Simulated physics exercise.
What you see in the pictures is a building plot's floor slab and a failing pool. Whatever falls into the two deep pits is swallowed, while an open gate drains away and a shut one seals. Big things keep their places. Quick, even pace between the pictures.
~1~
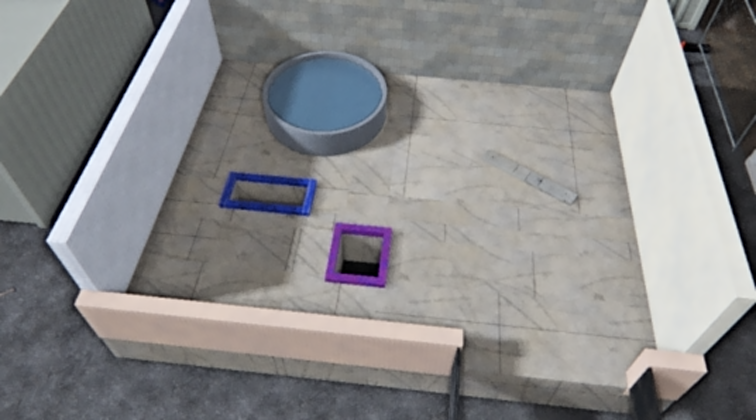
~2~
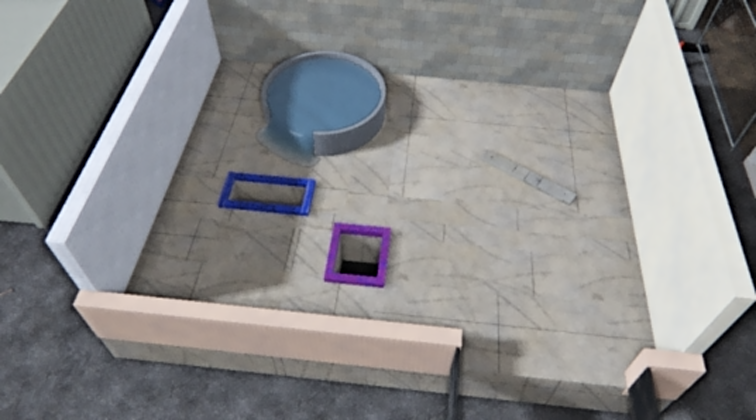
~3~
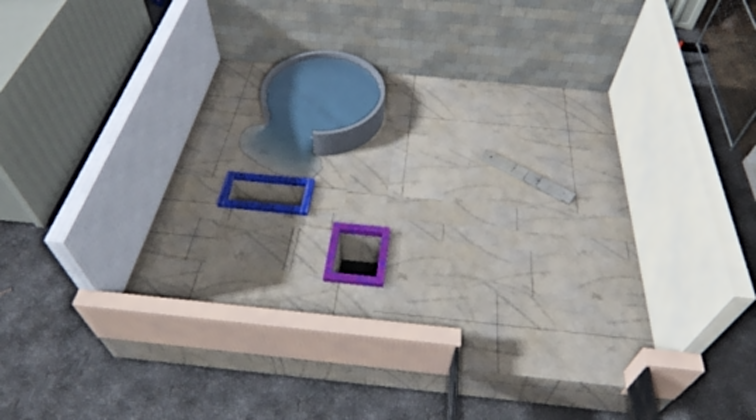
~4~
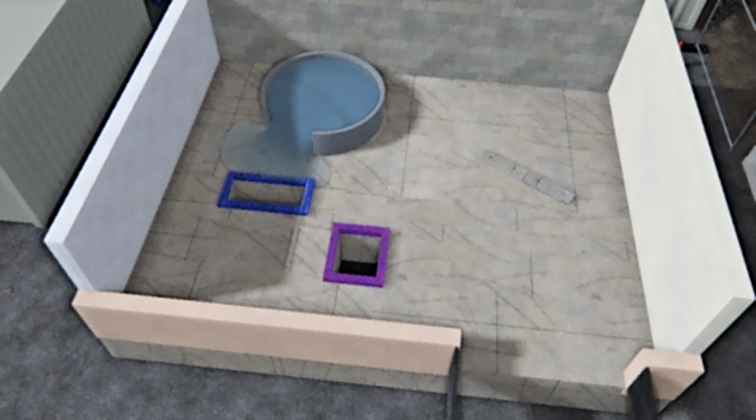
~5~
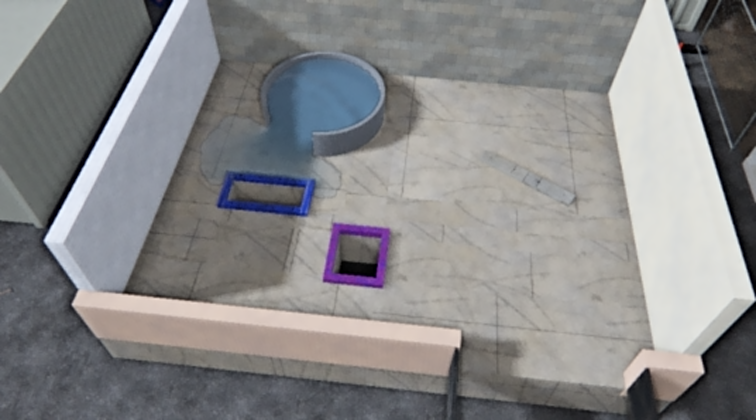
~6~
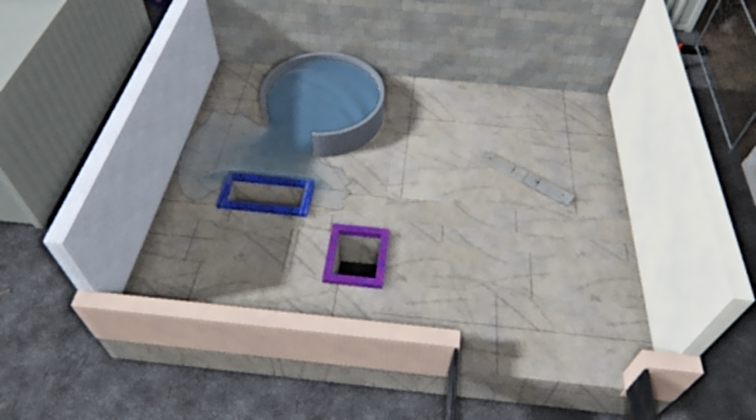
A round grey tank of blue water stands at the back of a pale, cracked floor slab, seen from above at a fixed angle. Low walls edge the slab, a blue rectangular frame and a purple-framed opening lie in front of the tank, and a flat grey strip rests at right. The tank's front left side opens, and water pours out, spreading leftward and forward around the blue frame.
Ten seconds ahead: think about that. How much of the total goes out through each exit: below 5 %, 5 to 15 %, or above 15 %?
Outcome: The gate gets a mere sliver - short of five per cent. The purple pit gets a mere sliver - short of five per cent. The blue pit gets a sizeable chunk - beyond fifteen per cent.
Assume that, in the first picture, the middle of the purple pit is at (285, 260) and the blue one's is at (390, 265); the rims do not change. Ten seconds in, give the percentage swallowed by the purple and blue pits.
Of everything, purple catches 4 per cent while blue catches 0 per cent.
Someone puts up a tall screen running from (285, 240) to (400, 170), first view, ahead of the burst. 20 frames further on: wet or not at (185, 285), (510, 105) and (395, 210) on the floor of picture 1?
Listed order - wet, dry, dry.
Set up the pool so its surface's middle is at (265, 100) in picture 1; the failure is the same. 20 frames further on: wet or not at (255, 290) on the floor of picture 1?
Outcome at the given point: Swamped.
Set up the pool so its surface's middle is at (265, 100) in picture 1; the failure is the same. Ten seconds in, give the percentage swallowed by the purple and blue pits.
Within ten seconds, purple collects 0 percent of the total and blue collects 6 percent.
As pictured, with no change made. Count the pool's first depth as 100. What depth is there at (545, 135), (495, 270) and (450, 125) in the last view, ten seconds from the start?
Around 2, 4 and 4 percent, in that order.
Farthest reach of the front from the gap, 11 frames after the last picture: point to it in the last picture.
The front tops out at about (113, 316).
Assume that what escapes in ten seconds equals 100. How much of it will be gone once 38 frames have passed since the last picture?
Close to 95 per cent, I'd say.
A moment on, water covers 10 % of the floor; the gate 0 %, the purple pit 0 %, the blue pit 7 %.
Next, water covers 15 % of the floor; the gate 0 %, the purple pit 0 %, the blue pit 14 %.
Then, water covers 25 % of the floor; the gate 0 %, the purple pit 0 %, the blue pit 19 %.
Later, water covers 45 % of the floor; the gate 0 %, the purple pit 0 %, the blue pit 22 %.
In the end, water covers 70 % of the floor; the gate 1 %, the purple pit 0 %, the blue pit 23 %.
